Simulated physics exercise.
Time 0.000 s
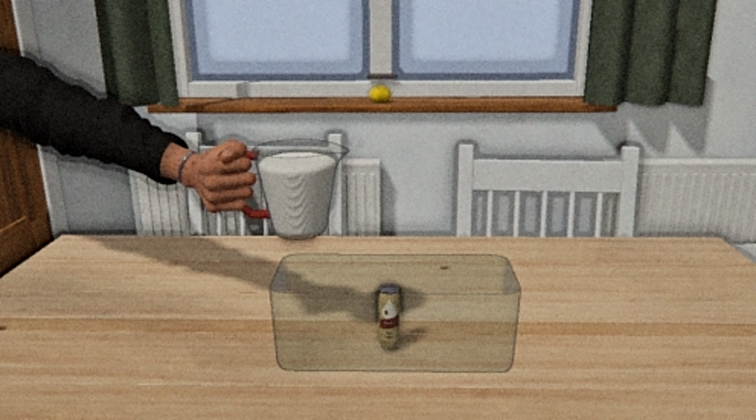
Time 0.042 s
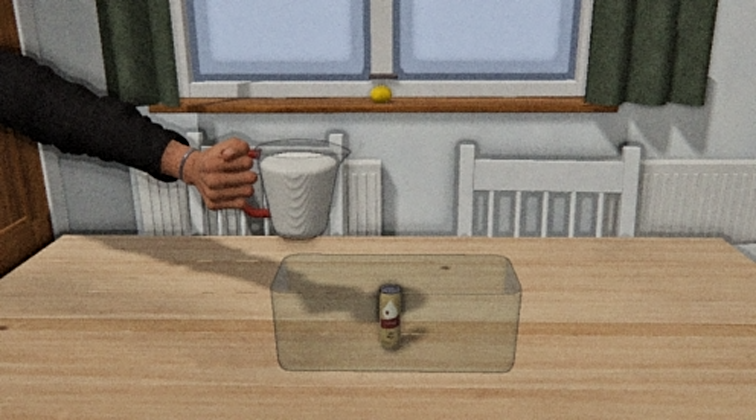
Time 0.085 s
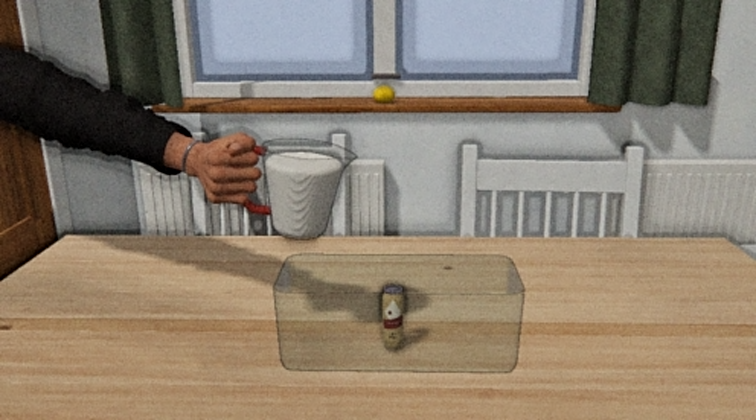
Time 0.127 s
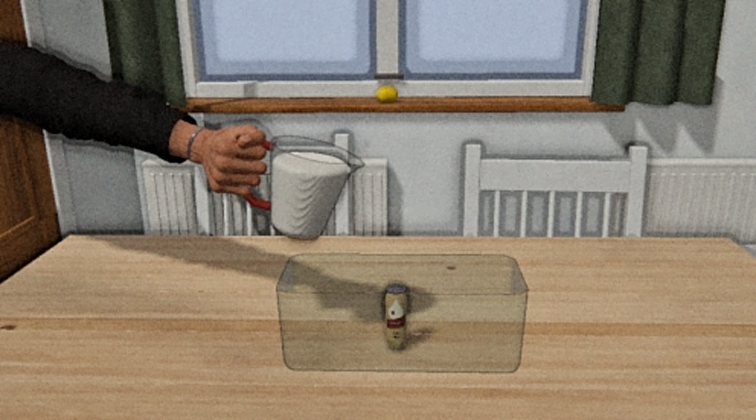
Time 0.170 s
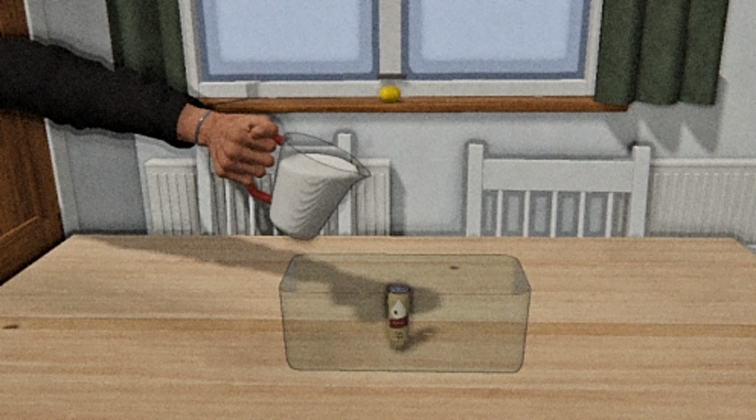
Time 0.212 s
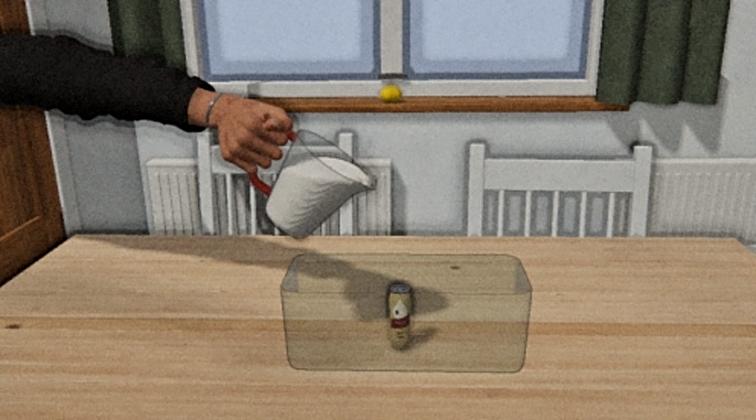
A hand in a black sleeve, reaching in from the left, holds a clear measuring jug of white milk by its red handle and smoothly tilts it rightward, slowly at first, until the milk reaches the lip. Below, a small beige tin stands inside a clear oblong basin on a pale wooden table, seen from the front and slightly above. Behind are white chairs, dark green curtains and a window with a yellow object on its brown sill, while the view shifts very slightly.
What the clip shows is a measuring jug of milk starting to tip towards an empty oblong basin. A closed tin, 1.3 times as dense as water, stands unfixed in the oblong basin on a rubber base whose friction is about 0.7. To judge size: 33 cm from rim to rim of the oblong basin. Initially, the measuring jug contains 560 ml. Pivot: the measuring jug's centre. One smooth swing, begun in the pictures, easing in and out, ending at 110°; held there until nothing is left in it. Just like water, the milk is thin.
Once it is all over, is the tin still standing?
You'll see it capsize.
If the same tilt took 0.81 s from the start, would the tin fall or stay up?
Result: Tin tipped over.
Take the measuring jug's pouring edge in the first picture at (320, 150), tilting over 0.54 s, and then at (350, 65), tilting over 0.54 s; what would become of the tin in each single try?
Trial 1 - tin tips; trial 2 - tin stays standing.
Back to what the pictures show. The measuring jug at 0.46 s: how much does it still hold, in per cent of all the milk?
At that time about 38 in a hundred parts are still held.
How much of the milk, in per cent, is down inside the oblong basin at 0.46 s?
Near 38 in a hundred.
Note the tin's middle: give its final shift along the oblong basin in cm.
It finishes around 8.0 cm from where it began.
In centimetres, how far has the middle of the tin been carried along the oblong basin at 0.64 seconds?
I'd put it at around 2 centimetres.
By 0.46 s the tilt is 104° and 39 per cent is still to pour; the tin stands where it began.
By 0.64 s the tilt is 110° and 4 per cent is still to pour; the tin stands 2 cm from where it began.
By 0.83 s the tilt is 110° and 0 per cent is still to pour; the tin leans 41°.
By 1.04 s the tilt is 110° and 0 per cent is still to pour; the tin lies on its side.
At rest the tin lies on its side.
